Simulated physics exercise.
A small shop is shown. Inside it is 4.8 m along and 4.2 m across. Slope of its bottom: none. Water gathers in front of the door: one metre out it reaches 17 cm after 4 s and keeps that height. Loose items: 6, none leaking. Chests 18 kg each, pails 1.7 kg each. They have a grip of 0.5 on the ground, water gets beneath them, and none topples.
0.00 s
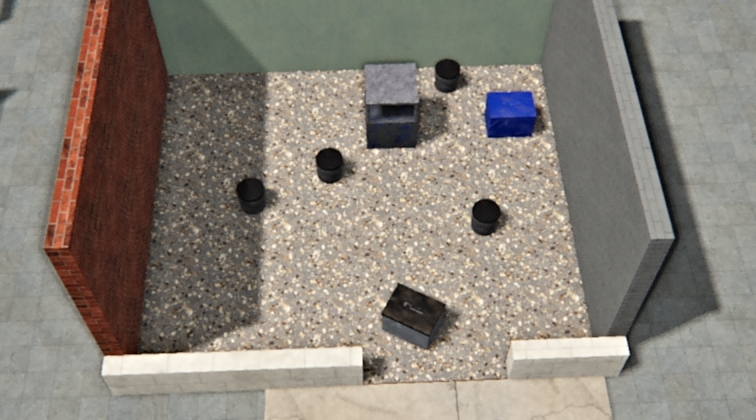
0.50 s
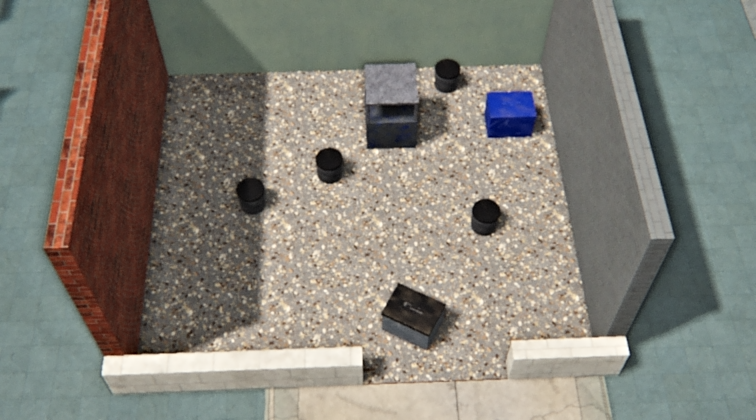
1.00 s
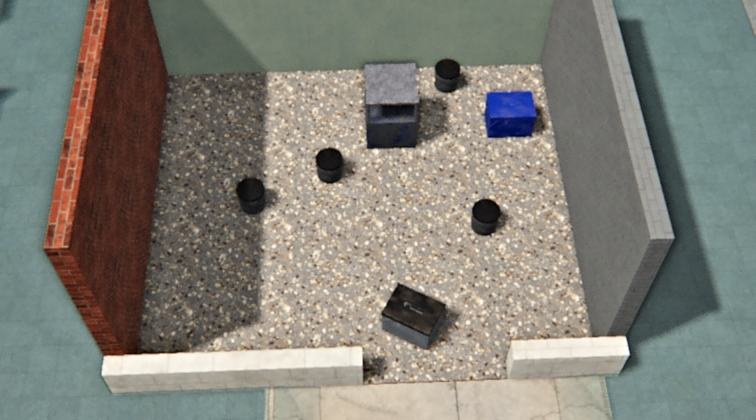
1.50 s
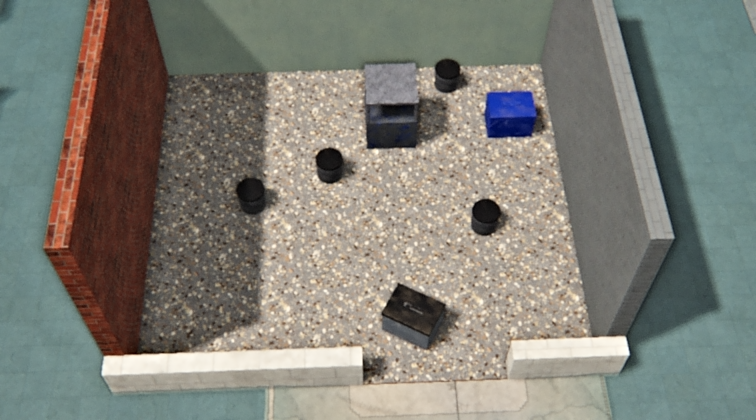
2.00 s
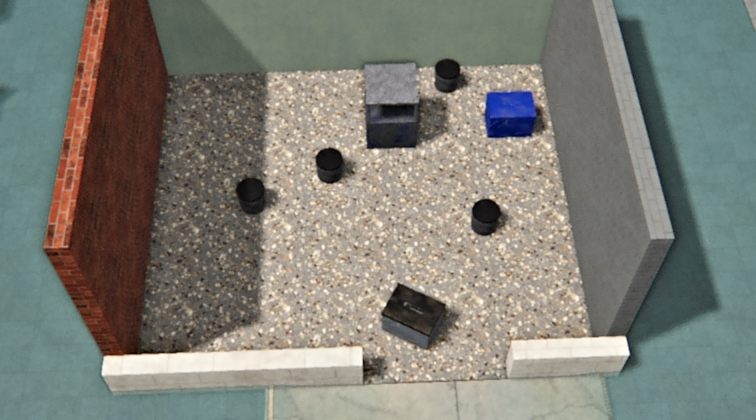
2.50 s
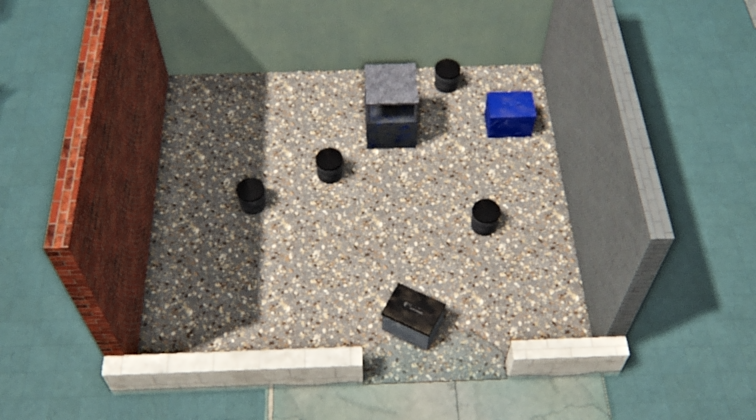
Water spreads around a small walled shop and just enters its doorway while everything inside stays still.
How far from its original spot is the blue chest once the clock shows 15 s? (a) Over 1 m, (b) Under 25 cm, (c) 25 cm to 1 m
a.
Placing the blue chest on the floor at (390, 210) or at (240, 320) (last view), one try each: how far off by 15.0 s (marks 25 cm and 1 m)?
In turn: It barely shifts; it barely shifts.
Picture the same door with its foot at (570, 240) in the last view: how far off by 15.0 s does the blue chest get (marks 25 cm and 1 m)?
Observation: Blue chest negligible displacement.
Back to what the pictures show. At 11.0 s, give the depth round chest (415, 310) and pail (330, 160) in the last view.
I'd estimate 6 cm for the first and 6 cm for the second.
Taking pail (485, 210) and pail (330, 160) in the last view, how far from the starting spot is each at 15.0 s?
200 cm, 140 cm.
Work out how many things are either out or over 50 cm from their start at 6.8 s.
3.
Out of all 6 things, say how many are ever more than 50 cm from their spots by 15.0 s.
6 of them.
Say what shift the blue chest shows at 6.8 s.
Roughly 5 cm.
After 3.5 s the blue chest is near (511, 104), 0.0 m from its start, aground; 0 afloat.
After 6.8 s the blue chest is near (510, 100), 0.1 m from its start, aground; 2 afloat.
After 11.0 s the blue chest is near (475, 61), 0.8 m from its start, afloat; 5 afloat.
After 15.0 s the blue chest is near (273, 102), 2.9 m from its start, afloat; 6 afloat.
